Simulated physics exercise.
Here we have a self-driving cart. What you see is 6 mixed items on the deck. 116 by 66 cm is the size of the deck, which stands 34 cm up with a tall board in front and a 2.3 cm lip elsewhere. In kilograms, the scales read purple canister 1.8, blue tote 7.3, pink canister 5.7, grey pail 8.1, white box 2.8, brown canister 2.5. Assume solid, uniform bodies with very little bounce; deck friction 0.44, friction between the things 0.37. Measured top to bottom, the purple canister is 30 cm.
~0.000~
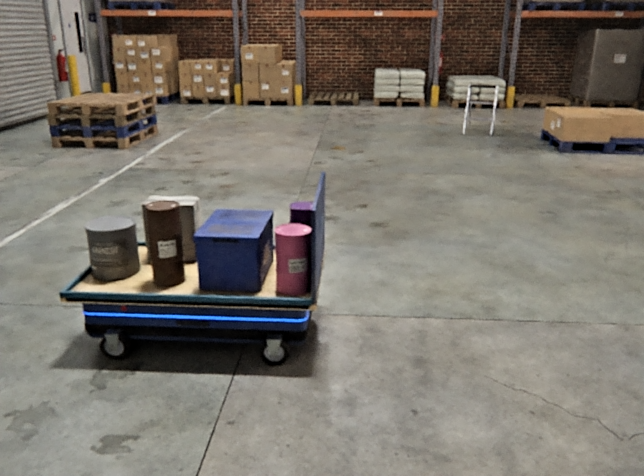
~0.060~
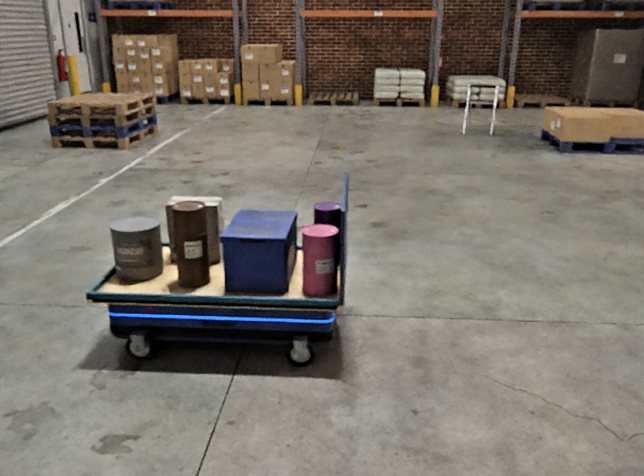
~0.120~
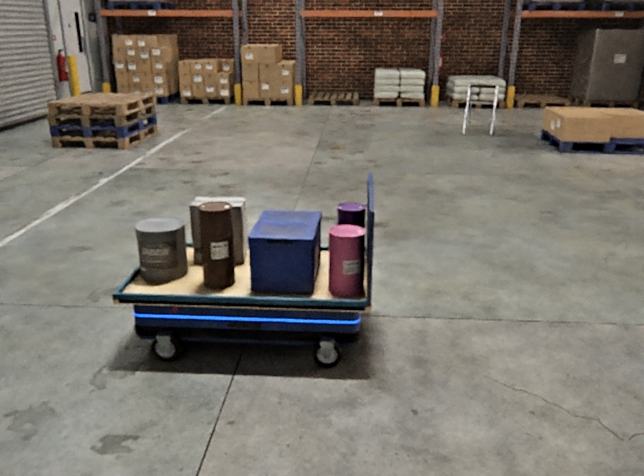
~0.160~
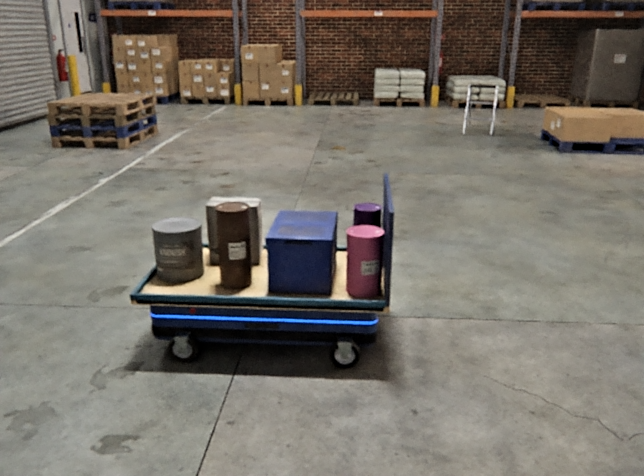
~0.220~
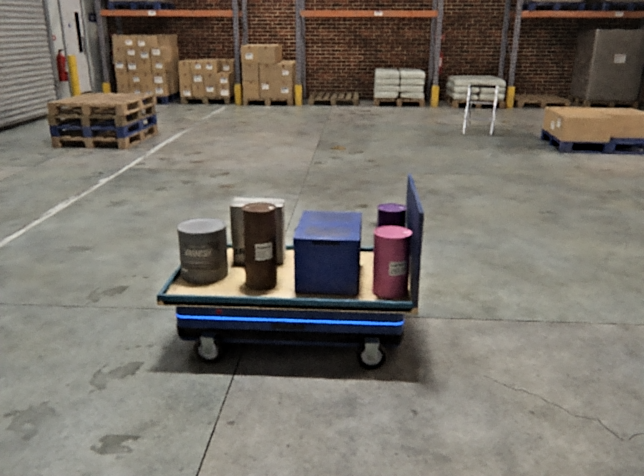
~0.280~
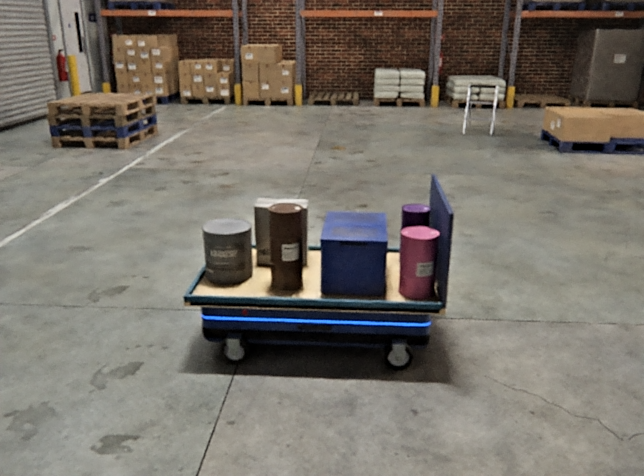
A low cart carrying canisters, a blue tote and a box rolls right across a warehouse floor.
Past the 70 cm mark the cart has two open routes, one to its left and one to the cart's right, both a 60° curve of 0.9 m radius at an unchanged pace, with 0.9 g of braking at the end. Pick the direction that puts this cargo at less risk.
The left one.
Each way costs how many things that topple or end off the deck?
Turning left 3, turning right 4.
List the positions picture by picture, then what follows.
In the first frame, 0 cm covered; blue tote (237, 249).
In the second frame, 13 cm covered; brown canister (192, 244).
In the third frame, 25 cm covered; pink canister (347, 261); grey pail (162, 249).
In the fourth frame, 34 cm covered; white box (236, 231); brown canister (234, 245).
In the fifth frame, 46 cm covered; pink canister (391, 262); grey pail (204, 250).
In the sixth frame, 59 cm covered; blue tote (355, 252).
Turning left. At 0.58 s, 122 cm covered, turned 24°; pink canister now off the deck; purple canister slid 28 cm near (515, 228); blue tote slid 9 cm near (468, 238).
After 1.08 s, 216 cm covered, turned 60°; blue tote slid 8 cm near (506, 187); white box slid 14 cm; grey pail slid 12 cm.
After 1.38 s, 219 cm covered, turned 60°, stopped; blue tote slid 24 cm near (510, 180); white box slid 31 cm; grey pail slid 33 cm.
At rest (1.8 s), off the deck, purple canister, pink canister and brown canister; not toppled but over 10 cm from the start, blue tote, grey pail and white box. In the last view, blue tote near (510, 180).
Turning right instead, purple canister, pink canister, white box and brown canister tipped over or off the deck, 4 of 6 in all.
